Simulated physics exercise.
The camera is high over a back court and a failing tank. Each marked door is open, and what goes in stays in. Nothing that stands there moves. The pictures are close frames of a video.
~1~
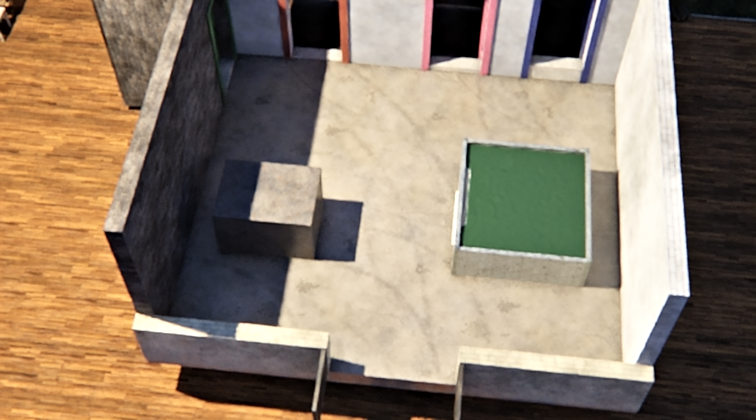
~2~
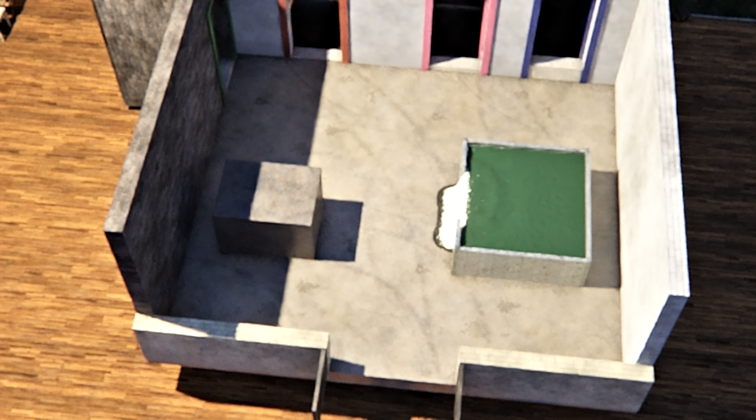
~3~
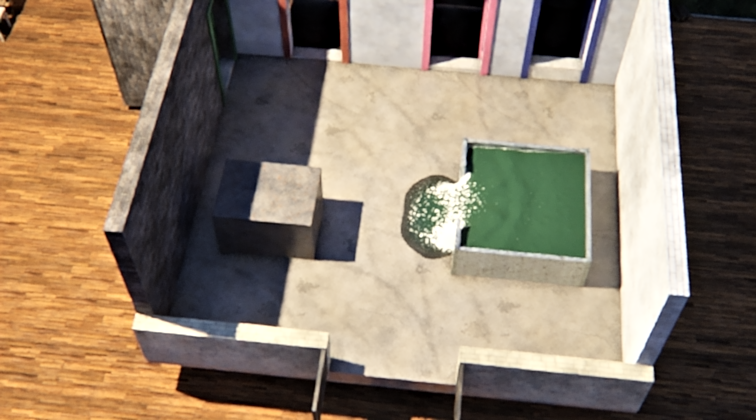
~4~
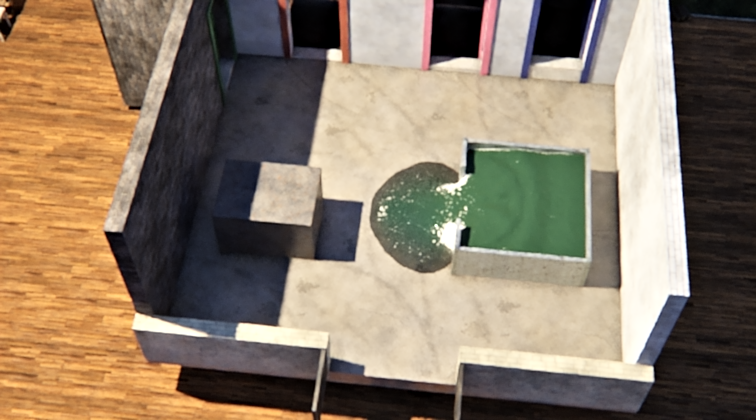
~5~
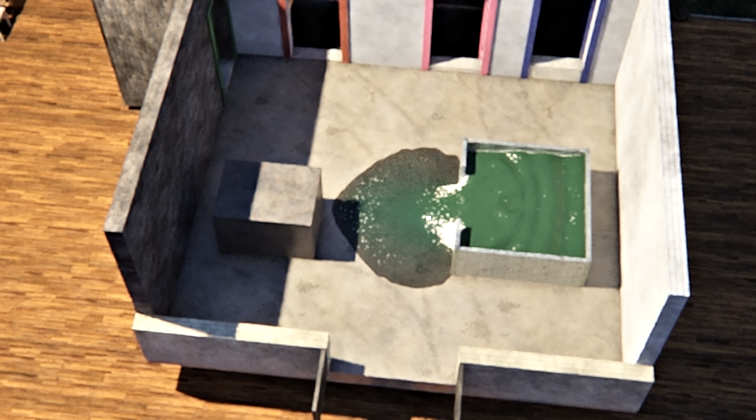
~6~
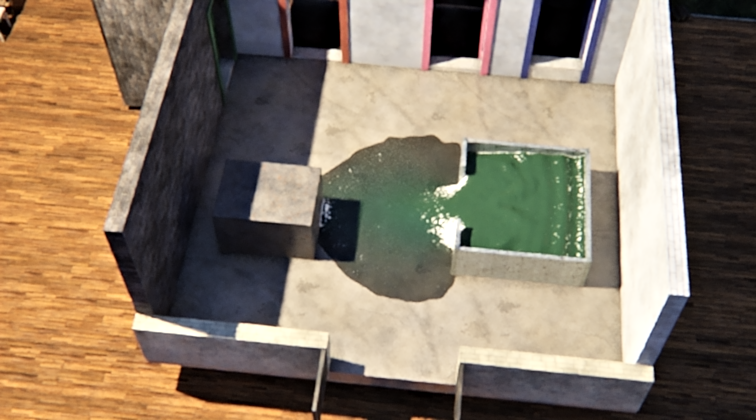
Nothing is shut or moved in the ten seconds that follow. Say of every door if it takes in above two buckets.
One by one: The red door takes more than that; the green door takes more than that; the pink door stays under that; the blue door stays under that.
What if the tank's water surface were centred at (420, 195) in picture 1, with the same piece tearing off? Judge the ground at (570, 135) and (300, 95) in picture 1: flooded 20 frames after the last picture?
In turn: Dry, wet.
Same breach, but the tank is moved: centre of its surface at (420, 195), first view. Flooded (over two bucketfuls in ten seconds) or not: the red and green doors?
The red door goes over, the green door floods.
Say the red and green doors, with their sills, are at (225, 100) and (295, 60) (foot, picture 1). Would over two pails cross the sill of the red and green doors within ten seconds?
In short: Red door goes over; green door lets more in.
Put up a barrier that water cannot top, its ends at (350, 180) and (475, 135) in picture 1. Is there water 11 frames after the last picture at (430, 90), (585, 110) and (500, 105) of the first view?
One after the other: No water, free of water, no water.
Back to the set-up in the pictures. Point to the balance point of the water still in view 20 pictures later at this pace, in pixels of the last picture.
Roughly at (391, 210).
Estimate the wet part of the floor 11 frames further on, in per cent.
Near 45 in a hundred.
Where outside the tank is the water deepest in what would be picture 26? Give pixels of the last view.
Roughly at (237, 55).
A moment on, water covers 30 % of the floor; the red door not reached, the green door not reached, the pink door not reached, the blue door not reached.
Next, water covers 45 % of the floor; the red door wet at the sill, nothing in, the green door wet at the sill, nothing in, the pink door not reached, the blue door not reached.
Then, water covers 55 % of the floor; the red door under two buckets in, the green door over two buckets in, the pink door not reached, the blue door not reached.
Later, water covers 65 % of the floor; the red door over two buckets in, the green door far over two buckets in, the pink door wet at the sill, nothing in, the blue door not reached.
In the end, water covers 95 % of the floor; the red door far over two buckets in, the green door far over two buckets in, the pink door wet at the sill, nothing in, the blue door wet at the sill, nothing in.
